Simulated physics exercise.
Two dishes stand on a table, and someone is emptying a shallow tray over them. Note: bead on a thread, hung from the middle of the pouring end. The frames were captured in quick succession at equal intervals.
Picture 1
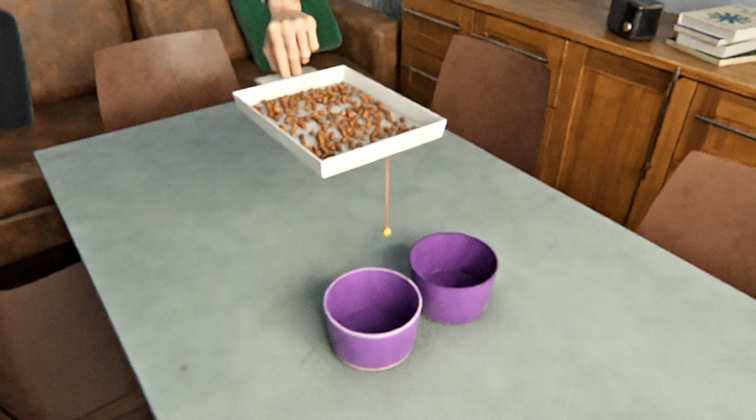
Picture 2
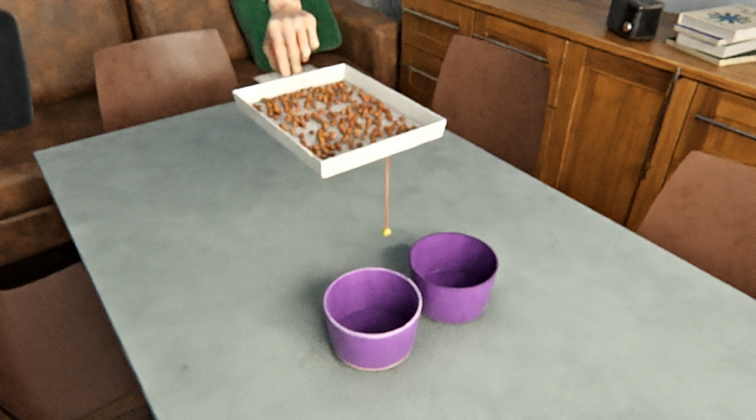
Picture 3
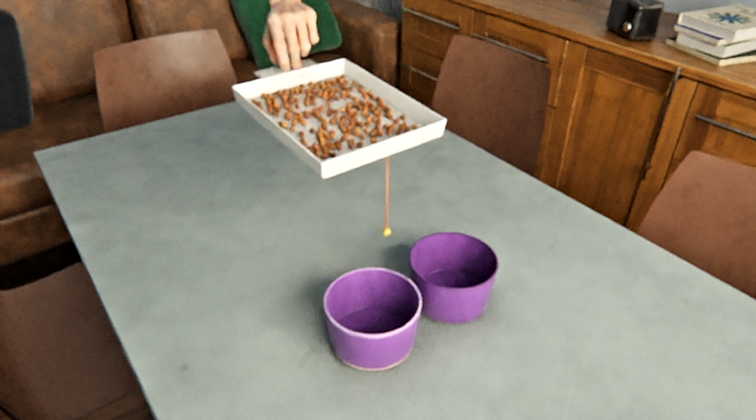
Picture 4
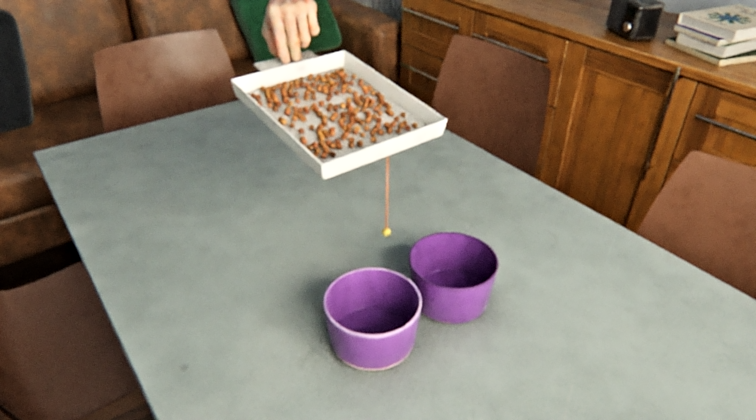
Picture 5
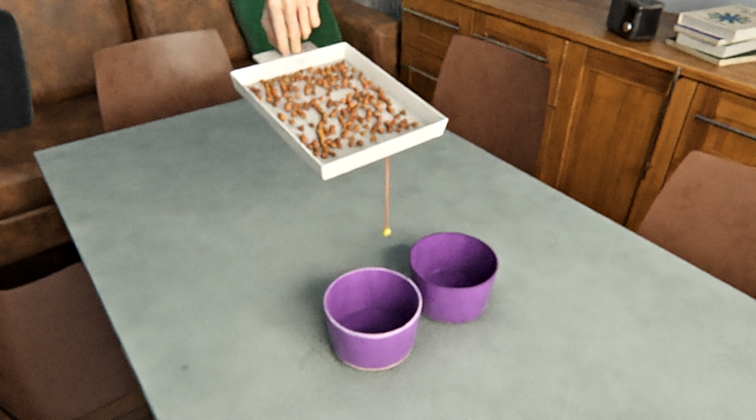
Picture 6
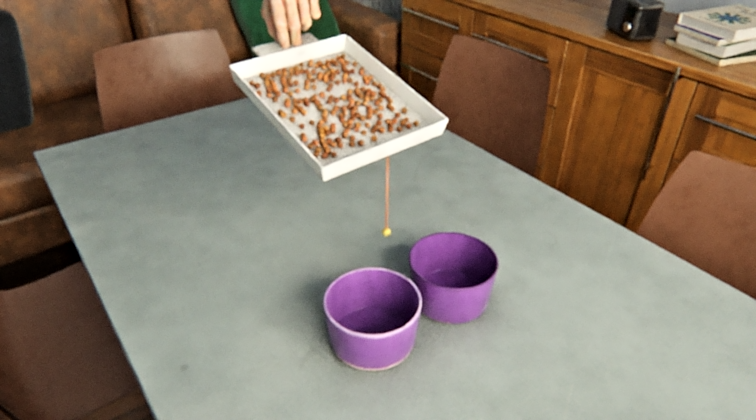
A shallow white tray scattered with small orange-brown pieces is held above a grey table by a hand in a green sleeve, seen from above at an angle, with brown chairs, a sofa and wooden cabinets around. Below it, two purple dishes stand close together, near a yellow bead hanging on a thread. The hand slowly raises the tray's far end, tilting it slightly towards the steady camera, while the dishes stay still.
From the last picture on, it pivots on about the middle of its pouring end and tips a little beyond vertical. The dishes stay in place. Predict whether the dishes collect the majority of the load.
They do collect the majority.
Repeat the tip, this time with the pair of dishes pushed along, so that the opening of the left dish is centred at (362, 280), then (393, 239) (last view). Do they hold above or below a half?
In order, they'd catch a major share, and next a minor share.
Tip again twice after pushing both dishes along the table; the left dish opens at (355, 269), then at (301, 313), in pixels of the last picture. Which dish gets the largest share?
One: The left one. Two: The right one.
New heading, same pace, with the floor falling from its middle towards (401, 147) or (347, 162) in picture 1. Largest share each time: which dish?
Number one favours the right of the two; number two favours the left of the two.
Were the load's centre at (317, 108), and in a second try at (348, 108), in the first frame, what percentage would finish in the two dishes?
The first start gives 70 percent and the second 80 percent.
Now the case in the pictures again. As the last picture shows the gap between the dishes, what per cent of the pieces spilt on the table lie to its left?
Estimate: About 80 per cent.
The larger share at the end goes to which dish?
Winning side: Left of the pair.
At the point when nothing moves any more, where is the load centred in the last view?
Near (376, 333).
Soon, tray tipped steeply; nearly all on the tray; a stray few in the air.
A while on, tray tipped right over; nearly all on the tray; a stray few in the left dish.
Towards the end, tray tipped past a quarter turn; about two thirds in the left dish; a small part in the right dish; about a quarter outside both.
Finally, tray tipped past a quarter turn; about two thirds in the left dish; a small part in the right dish; about a quarter outside both.
